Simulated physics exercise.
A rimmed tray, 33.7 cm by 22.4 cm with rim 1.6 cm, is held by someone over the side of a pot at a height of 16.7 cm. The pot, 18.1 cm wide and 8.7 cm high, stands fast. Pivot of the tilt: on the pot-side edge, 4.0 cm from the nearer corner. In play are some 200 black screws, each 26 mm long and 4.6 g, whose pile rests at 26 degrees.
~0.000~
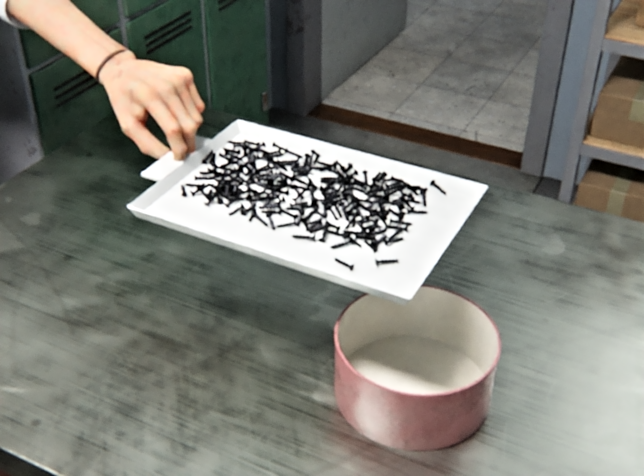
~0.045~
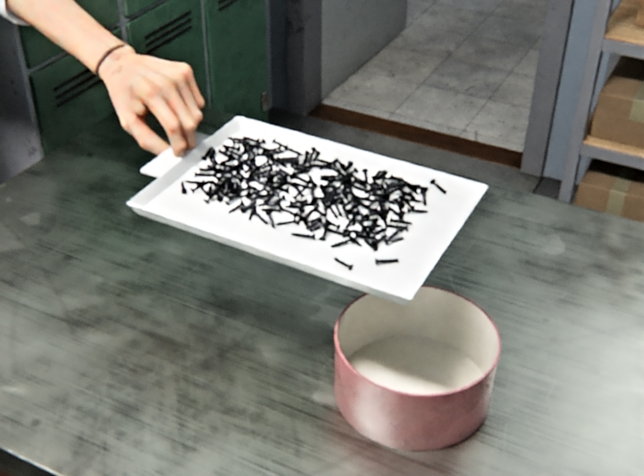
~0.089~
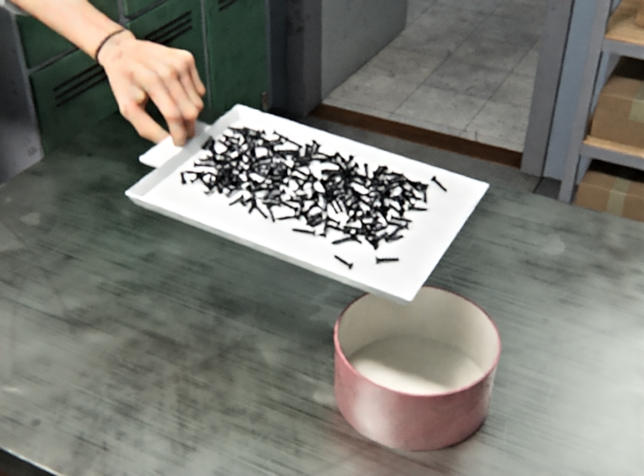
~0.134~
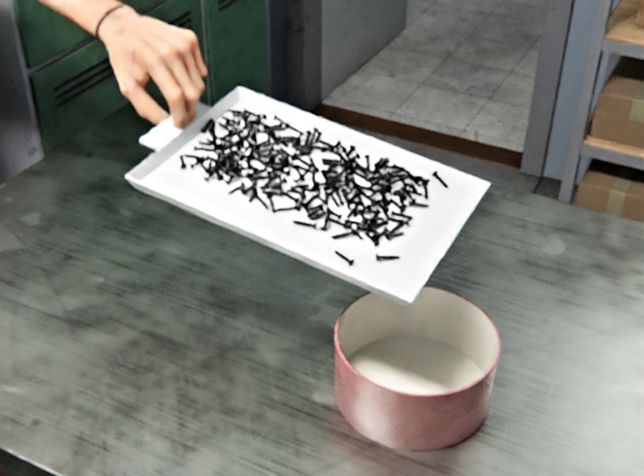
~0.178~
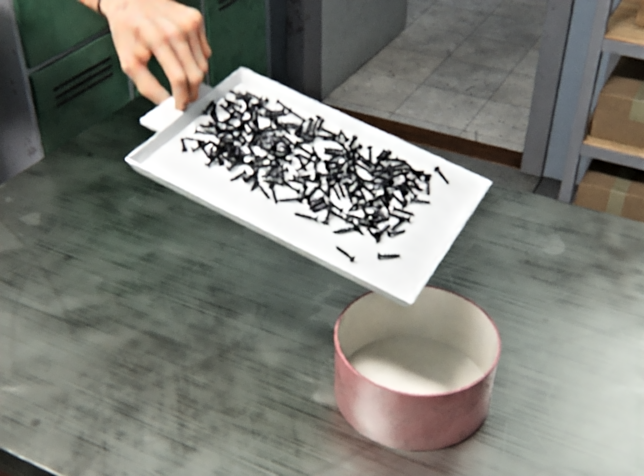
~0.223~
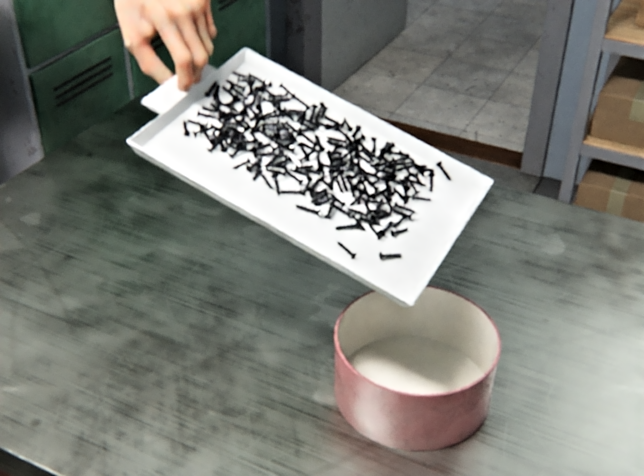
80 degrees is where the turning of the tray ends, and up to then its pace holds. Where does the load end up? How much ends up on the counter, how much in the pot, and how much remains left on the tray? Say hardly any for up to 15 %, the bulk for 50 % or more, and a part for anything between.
By place: Counter the bulk, pot a part, tray hardly any.
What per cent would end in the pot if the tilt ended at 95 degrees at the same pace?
Around 30 per cent, then.
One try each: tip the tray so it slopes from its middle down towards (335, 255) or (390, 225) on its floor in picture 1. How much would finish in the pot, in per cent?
I'd put it at roughly 35 per cent for the first tilt and roughly 15 per cent for the second.
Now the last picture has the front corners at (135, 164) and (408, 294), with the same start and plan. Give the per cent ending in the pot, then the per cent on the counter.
That works out as pot 55 and counter 45.
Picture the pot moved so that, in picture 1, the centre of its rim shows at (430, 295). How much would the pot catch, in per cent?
Roughly 10 per cent.
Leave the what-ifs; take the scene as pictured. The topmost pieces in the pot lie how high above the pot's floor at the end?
Roughly 2.0 cm up.
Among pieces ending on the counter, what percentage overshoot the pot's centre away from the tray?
Some 100 per cent.
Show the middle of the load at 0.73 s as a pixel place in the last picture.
Roughly (462, 273).
After 0.53 s, tilt 48 degrees; the tray holds 100 %, the pot 0 %.
After 0.73 s, tilt 69 degrees; the tray holds 55 %, the pot 5 %.
After 1.05 s, tilt 80 degrees; the tray holds 0 %, the pot 25 %.
At rest (2.3 s), counter 75 %, pot 25 %, tray 0 %.
